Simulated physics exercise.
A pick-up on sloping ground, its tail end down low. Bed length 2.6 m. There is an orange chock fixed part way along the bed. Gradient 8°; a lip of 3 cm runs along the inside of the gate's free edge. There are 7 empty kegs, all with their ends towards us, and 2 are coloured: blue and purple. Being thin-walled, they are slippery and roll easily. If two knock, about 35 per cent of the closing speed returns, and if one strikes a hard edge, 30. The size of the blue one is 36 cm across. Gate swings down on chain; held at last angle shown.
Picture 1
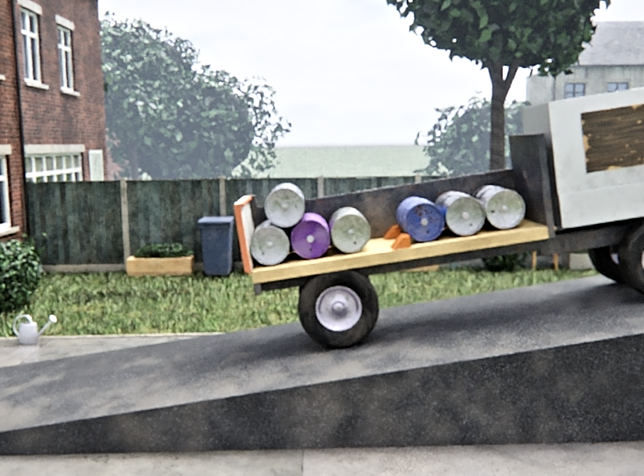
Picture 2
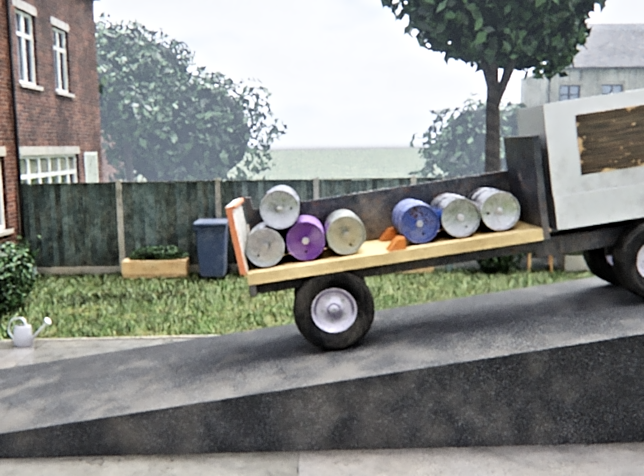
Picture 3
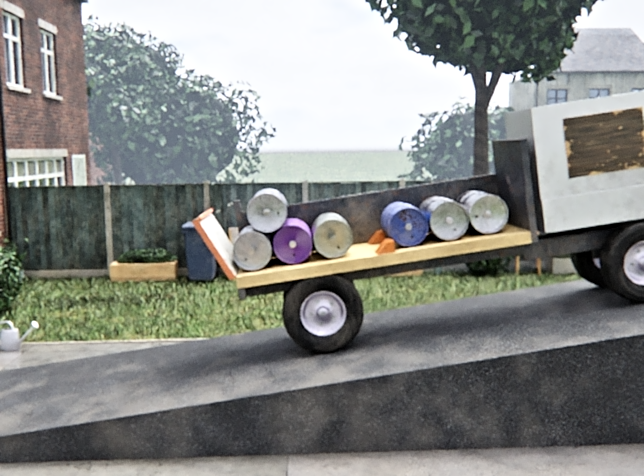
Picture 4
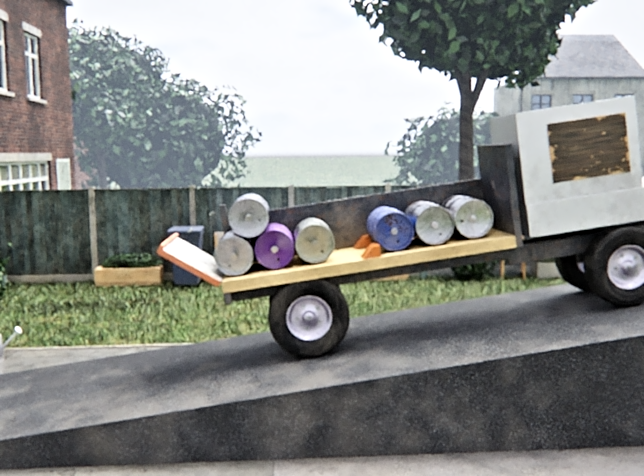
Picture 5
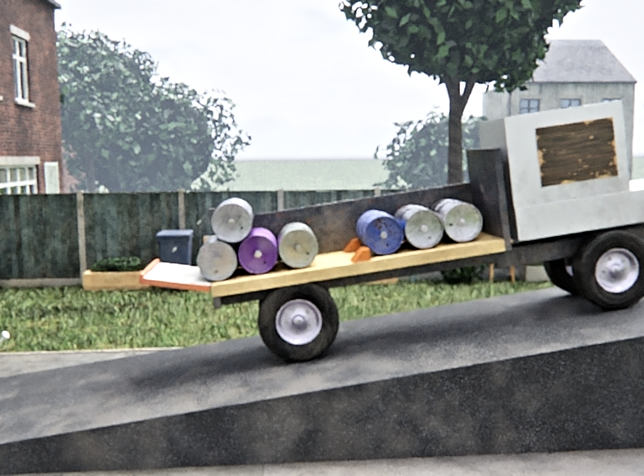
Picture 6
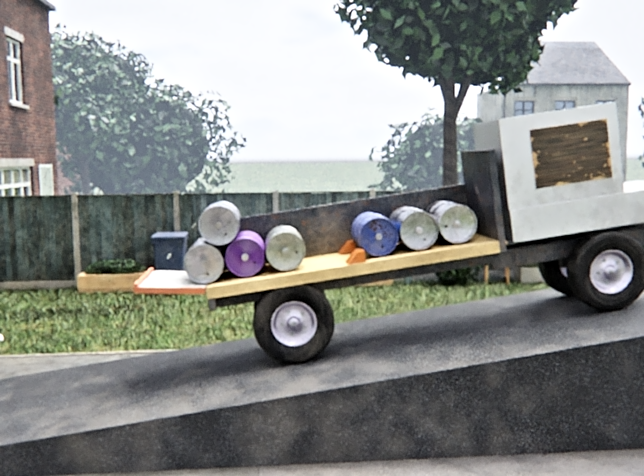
In this clip, a flatbed truck stands on a slope as its tailgate swings down at the left to nearly level, and the purple barrel and its grey neighbours shift slightly left while the blue group stays put.
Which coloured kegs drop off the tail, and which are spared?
Blue: Still loaded. Purple: Still loaded.
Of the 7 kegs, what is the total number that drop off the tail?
The number is exactly 0.
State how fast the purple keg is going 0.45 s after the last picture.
Estimated speed near 0.5 m/s.
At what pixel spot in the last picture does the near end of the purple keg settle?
In the last view it sits close to (187, 264).
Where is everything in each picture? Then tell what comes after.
Blue at (425, 222), purple at (310, 240); gate 82° above level, tip at (237, 206); 6 of the 7 make up the bottom layer on the bed, in the first frame.
Blue at (420, 224), purple at (306, 241); gate 79° above level, tip at (229, 209), in the second frame.
Blue at (409, 227), purple at (293, 245); gate 59° above level, tip at (196, 222), in the third frame.
Blue at (395, 231), purple at (275, 250); gate 31° above level, tip at (160, 251), in the fourth frame.
Blue at (384, 235), purple at (258, 255); gate 8° above level, tip at (142, 281), in the fifth frame.
Blue at (379, 237), purple at (245, 258); gate 2° above level, tip at (136, 290), in the sixth frame.
Then, 0.4 s after the last picture, blue is on the bed, 155 cm short of the hinge; purple is on the bed, 15 cm short of the hinge, rolling left; 0 gone off the back.
Then, 0.8 s after the last picture, purple is on the bed, 5 cm short of the hinge, rolling left; no change for blue; 0 gone off the back.
At rest (1.2 s after the last picture), blue is on the bed, 155 cm short of the hinge; purple is on the gate, 15 cm past the hinge; 0 gone off the back.
